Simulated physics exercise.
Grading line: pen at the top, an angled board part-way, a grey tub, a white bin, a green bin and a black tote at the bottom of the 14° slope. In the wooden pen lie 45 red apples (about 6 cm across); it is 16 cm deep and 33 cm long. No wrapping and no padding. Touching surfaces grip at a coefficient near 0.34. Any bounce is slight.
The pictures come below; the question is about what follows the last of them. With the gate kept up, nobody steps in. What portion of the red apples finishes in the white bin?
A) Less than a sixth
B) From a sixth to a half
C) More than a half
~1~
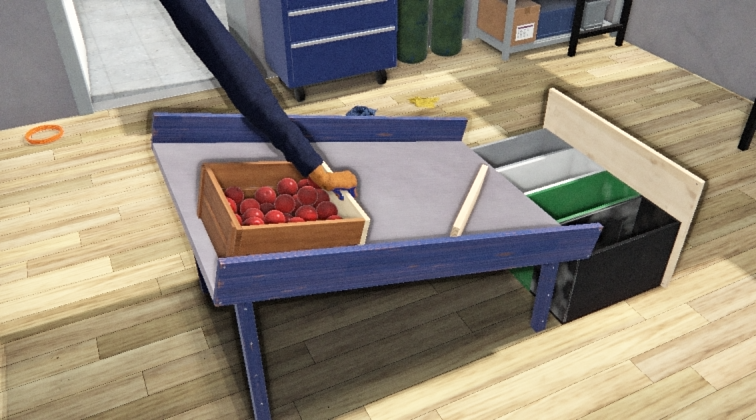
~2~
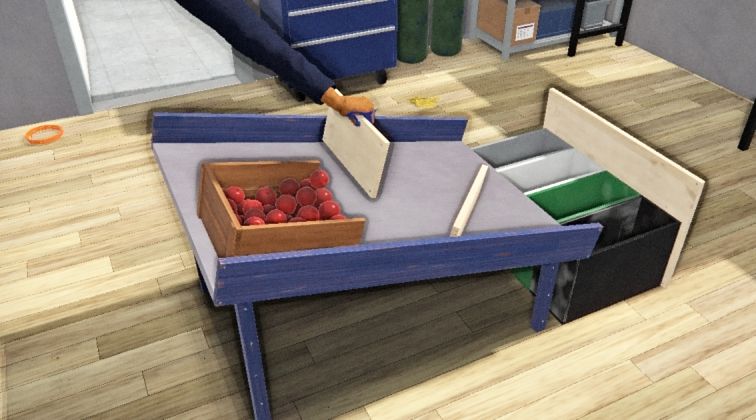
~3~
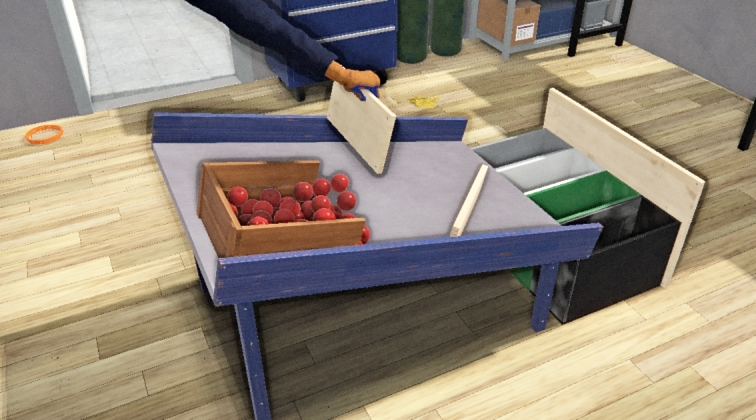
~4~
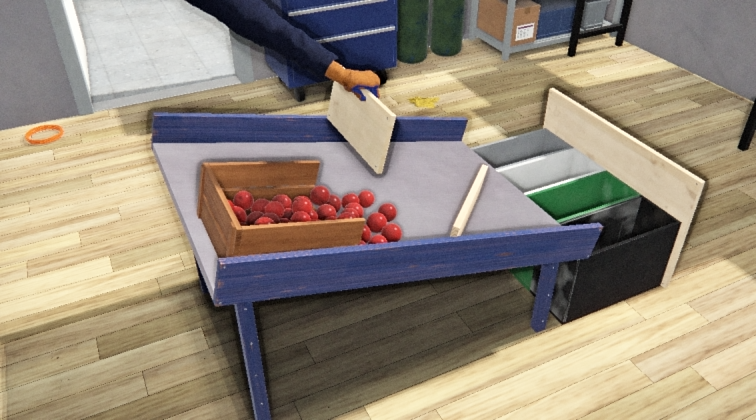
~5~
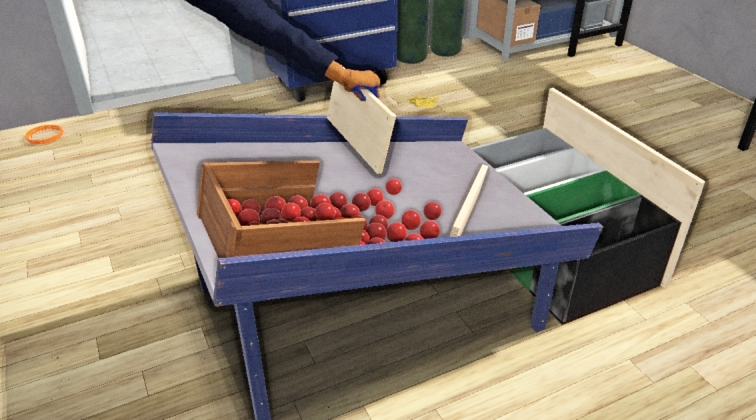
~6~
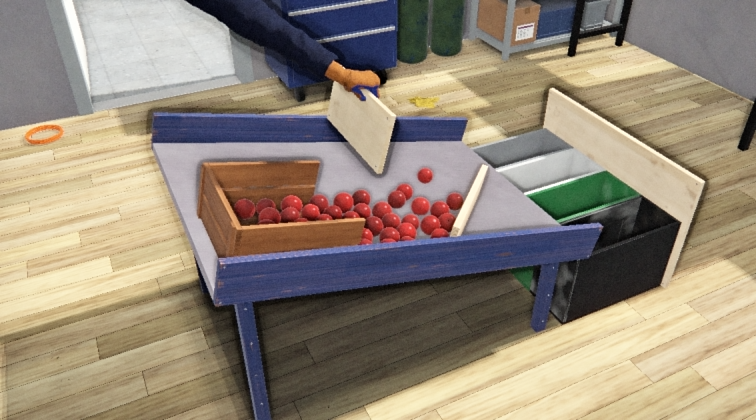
The answer is B.
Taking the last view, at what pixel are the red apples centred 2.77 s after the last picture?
Look near pixel (530, 202).
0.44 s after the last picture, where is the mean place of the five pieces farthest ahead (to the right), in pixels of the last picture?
Their mean place is roughly (488, 164) in the last picture.
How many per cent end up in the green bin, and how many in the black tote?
About 0 in a hundred first and about 0 in a hundred second.
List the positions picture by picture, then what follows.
In the first frame (we follow the rim corner now nearest the camera), wooden pen at (242, 228); white bin at (511, 198); nothing out yet.
Wooden pen at (242, 228), in the second frame.
Wooden pen at (242, 228); 6 out, the lowest apple at (348, 224), in the third frame.
Wooden pen at (242, 228); 12 out, the lowest apple at (387, 213), in the fourth frame.
Wooden pen at (242, 228); 19 out, the lowest apple at (433, 211), in the fifth frame.
Wooden pen at (242, 228); white bin at (511, 198); 25 out, the lowest apple at (455, 202), in the sixth frame.
Then, 0.44 s after the last picture, 1 in the grey tub and 44 on the slope.
Then, 1.00 s after the last picture, 7 in the grey tub, 2 in the white bin, 32 on the slope and 4 in the air.
Then, 1.77 s after the last picture, 20 in the grey tub, 9 in the white bin, 12 on the slope and 4 in the air.
When it is over (2.77 s after the last picture), 28 in the grey tub and 17 in the white bin. Asked share, 17 of 45, 38 per cent.
